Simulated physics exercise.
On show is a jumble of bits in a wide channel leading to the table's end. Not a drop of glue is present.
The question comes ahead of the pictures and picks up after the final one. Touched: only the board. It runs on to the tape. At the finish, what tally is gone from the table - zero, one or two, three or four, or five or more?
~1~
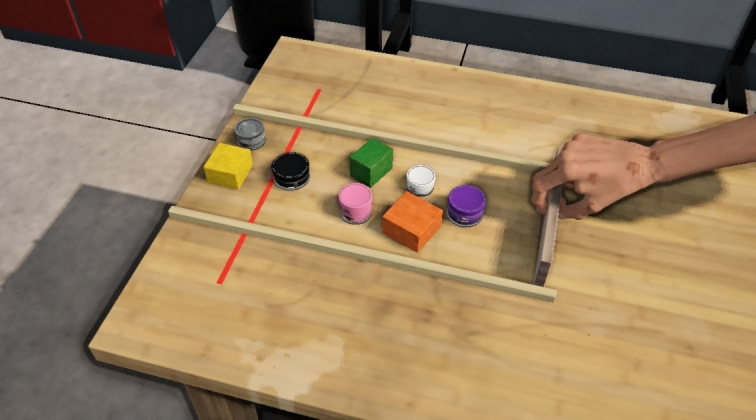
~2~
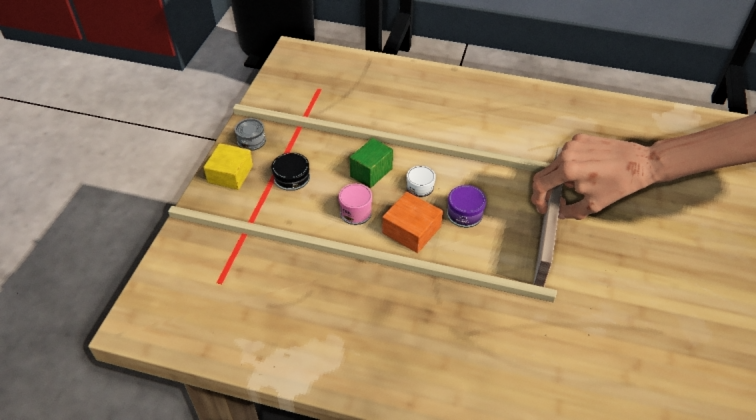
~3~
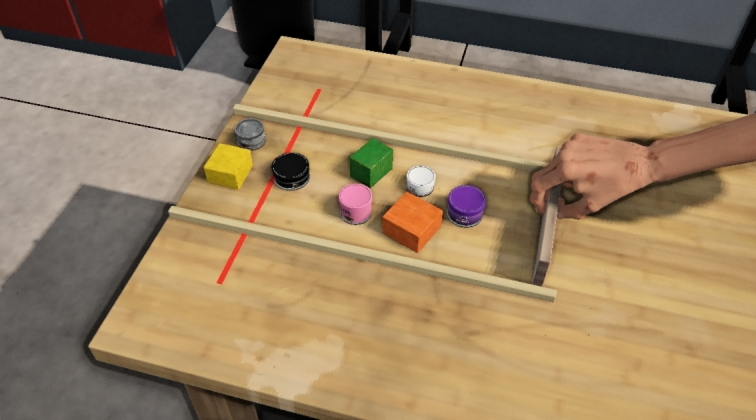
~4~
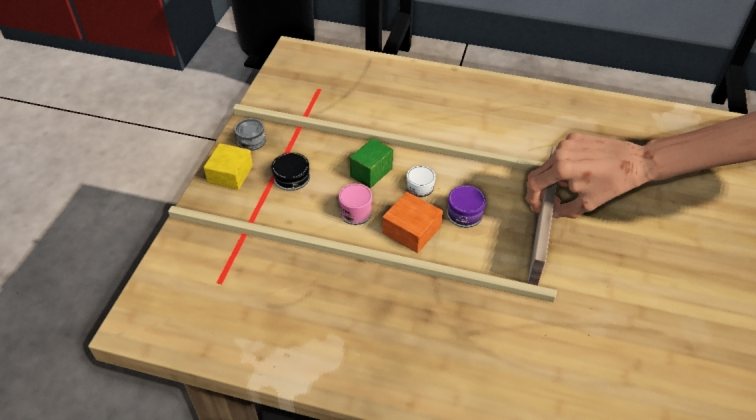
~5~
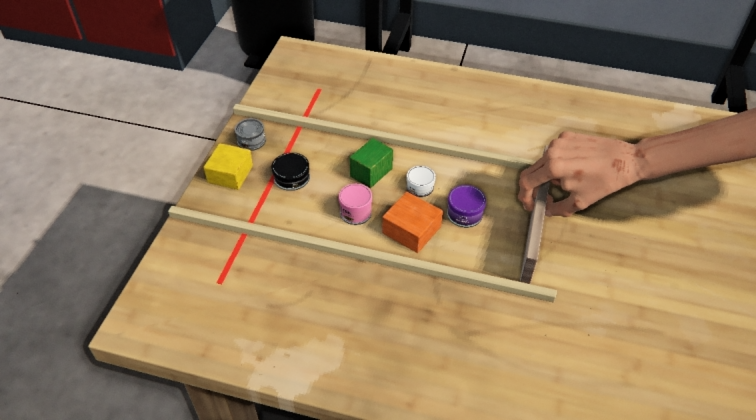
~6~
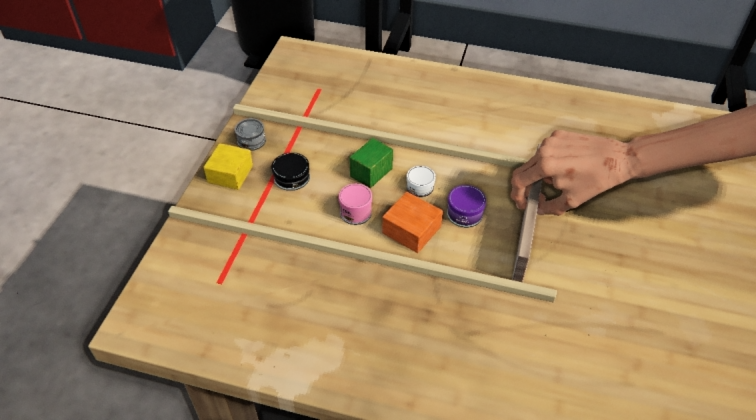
The tally gone is one or two.
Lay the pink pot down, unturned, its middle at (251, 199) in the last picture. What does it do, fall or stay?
Well, from there it is not lost.
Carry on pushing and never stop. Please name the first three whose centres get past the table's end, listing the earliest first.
In order they are the yellow block, the grey pot and the pink pot.
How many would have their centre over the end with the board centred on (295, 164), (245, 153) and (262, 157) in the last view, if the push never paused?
First 0, next 4, last 2.
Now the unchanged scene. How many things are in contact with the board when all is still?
The count is 3.
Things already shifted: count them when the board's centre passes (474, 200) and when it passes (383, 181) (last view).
Counts: 1 and 5.
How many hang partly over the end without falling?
1, I think.
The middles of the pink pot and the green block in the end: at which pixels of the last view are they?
Final centres, first then second: (207, 181), (250, 135).
Soon after, none off yet; yellow block at rest near (229, 166); grey pot at rest near (251, 134); black tin at rest near (291, 172).
In the end, the number that fall off is one or two; gone, yellow block.
